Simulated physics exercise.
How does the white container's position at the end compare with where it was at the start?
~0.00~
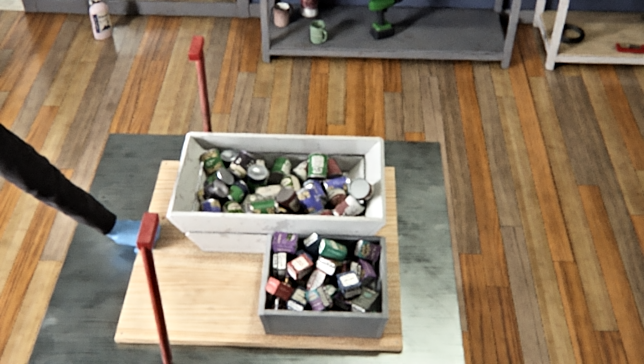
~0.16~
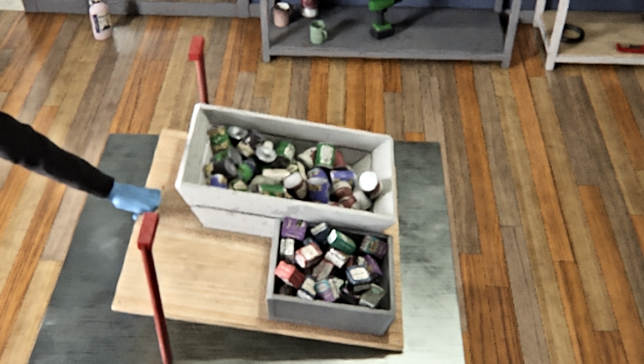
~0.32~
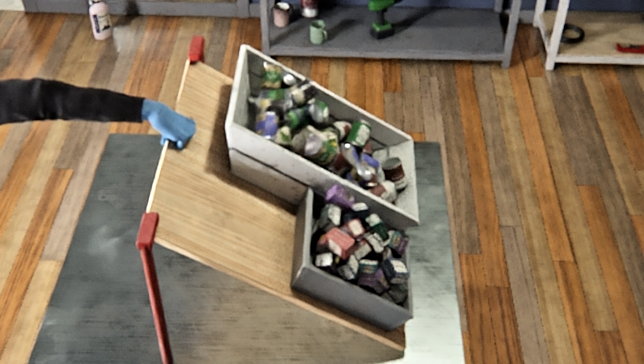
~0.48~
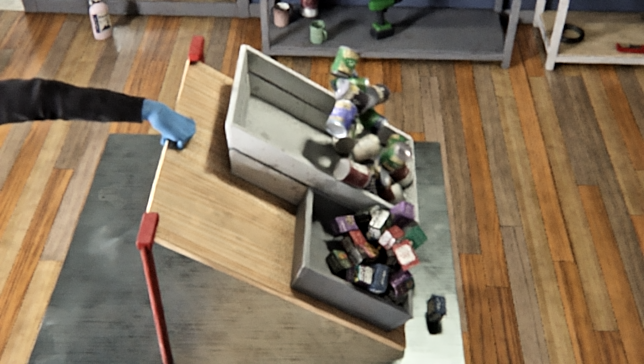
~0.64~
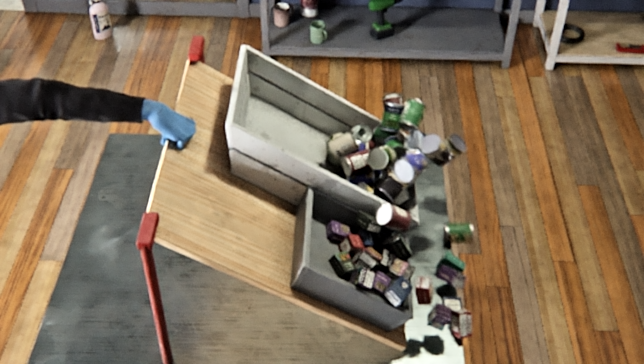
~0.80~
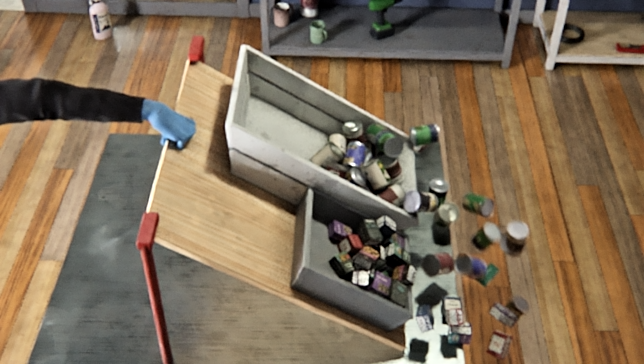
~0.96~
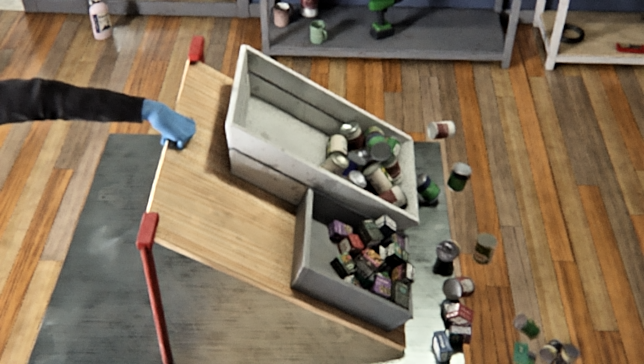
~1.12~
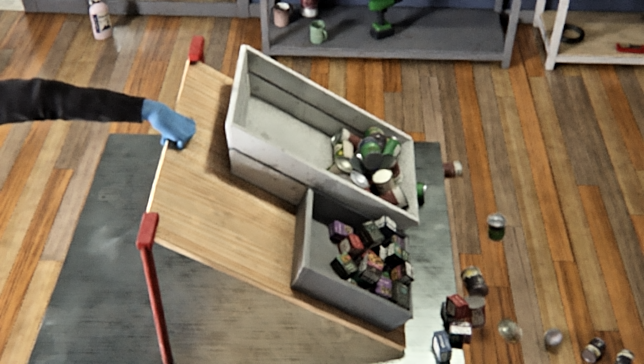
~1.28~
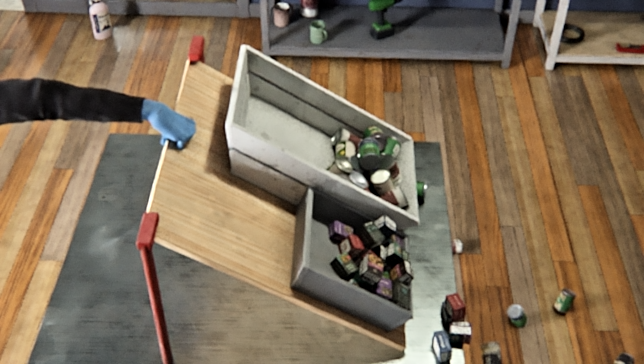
It ends up farther to the right and higher in view than where it began, tilted with its right end down.
Two containers of tins and cartons, tilted by a gloved hand, spill some and keep others.
